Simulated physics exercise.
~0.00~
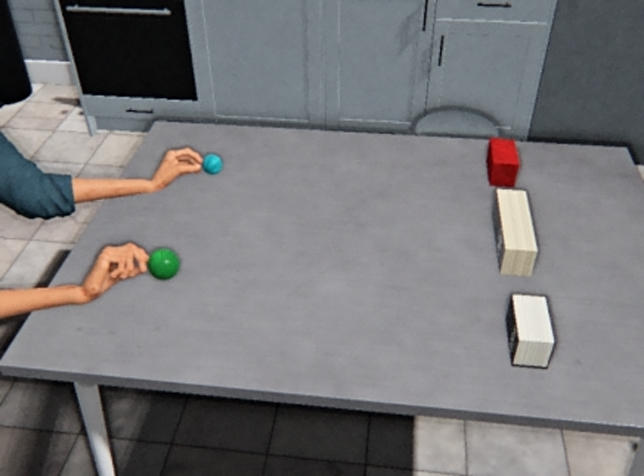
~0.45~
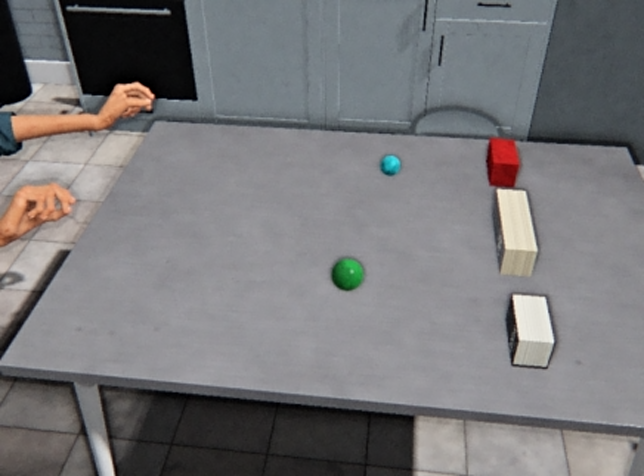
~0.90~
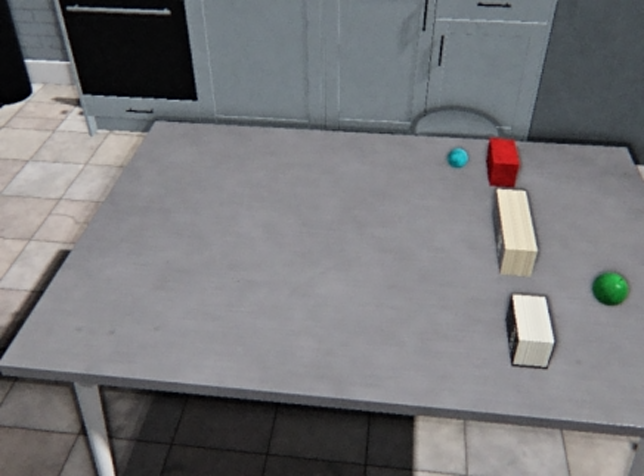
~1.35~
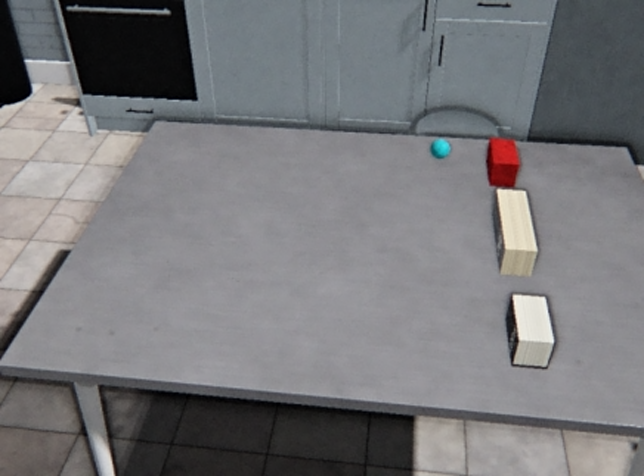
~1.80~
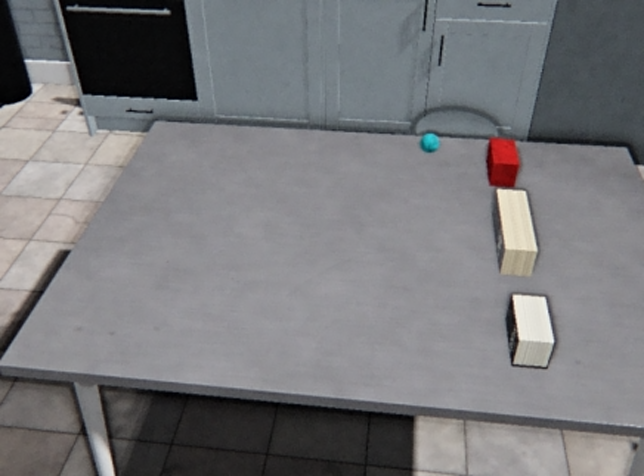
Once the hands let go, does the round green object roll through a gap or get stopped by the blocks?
The round green object rolls through the gap between the two pale blocks and goes out of view. The turquoise ball is the one that is stopped, rolling back from the red block.
On a grey table, hands release two rollers; the green passes between blocks, the turquoise rebounds.
